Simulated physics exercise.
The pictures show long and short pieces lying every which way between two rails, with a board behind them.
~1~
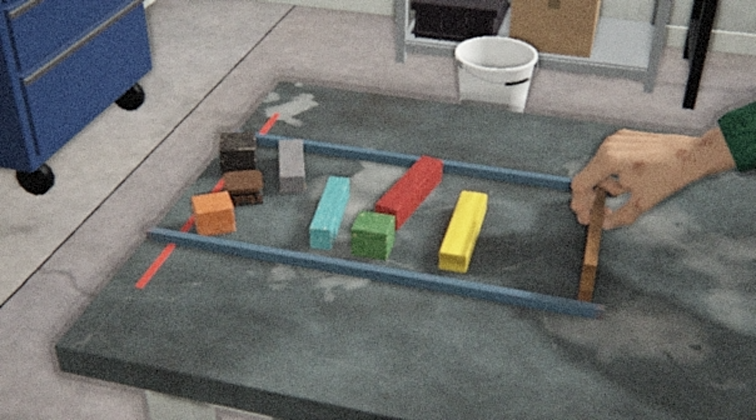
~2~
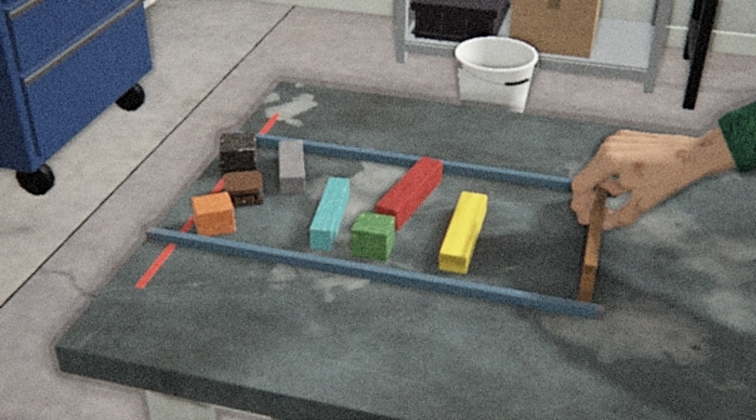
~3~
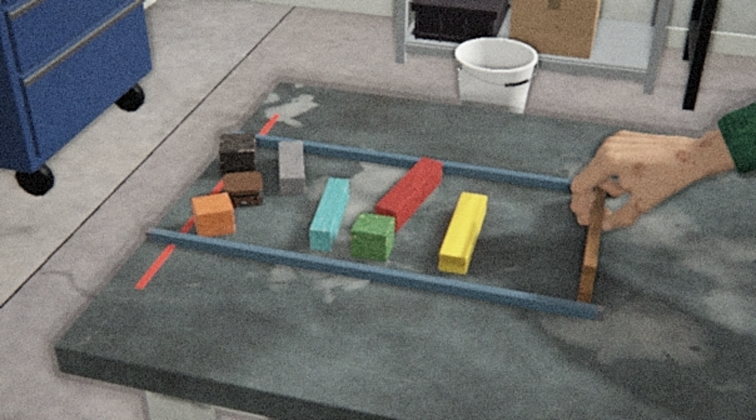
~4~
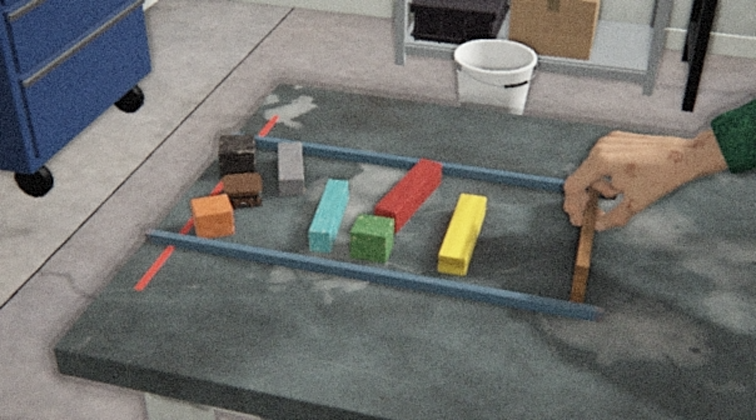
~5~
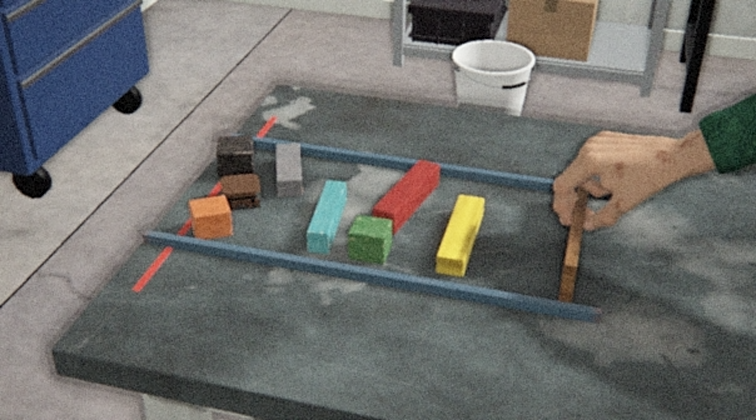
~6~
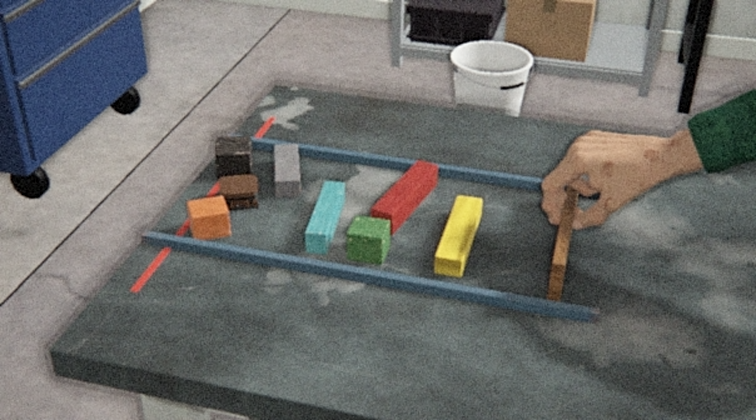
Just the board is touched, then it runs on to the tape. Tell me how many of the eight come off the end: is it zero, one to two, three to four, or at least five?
It is at least five.
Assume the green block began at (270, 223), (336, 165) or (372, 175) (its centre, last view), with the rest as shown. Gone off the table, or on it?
At each spot in turn it topples down, topples down and topples down.
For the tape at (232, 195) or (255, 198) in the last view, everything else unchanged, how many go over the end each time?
In order, 5 and 3.
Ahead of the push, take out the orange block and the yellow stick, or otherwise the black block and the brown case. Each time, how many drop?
The counts: 4 and 5.
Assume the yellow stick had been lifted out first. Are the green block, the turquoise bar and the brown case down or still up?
Result - green block: Up; turquoise bar: Gone; brown case: Gone.
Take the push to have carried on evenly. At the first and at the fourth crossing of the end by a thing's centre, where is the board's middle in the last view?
Its centre point is roughly (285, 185) and later (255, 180).
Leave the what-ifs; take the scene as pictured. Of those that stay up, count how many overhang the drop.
0 is the number.
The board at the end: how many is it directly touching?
It touches 1.
Soon after, none off yet; black block at rest near (234, 157); orange block at rest near (209, 219); brown case at rest near (239, 193).
Then, none off yet; black block at rest near (234, 157); orange block moving near (198, 216); brown case moving near (227, 193).
By the end, the number that fall off is five or more; fallen, red bar, green block, turquoise bar, grey bar, brown case, orange block and black block.
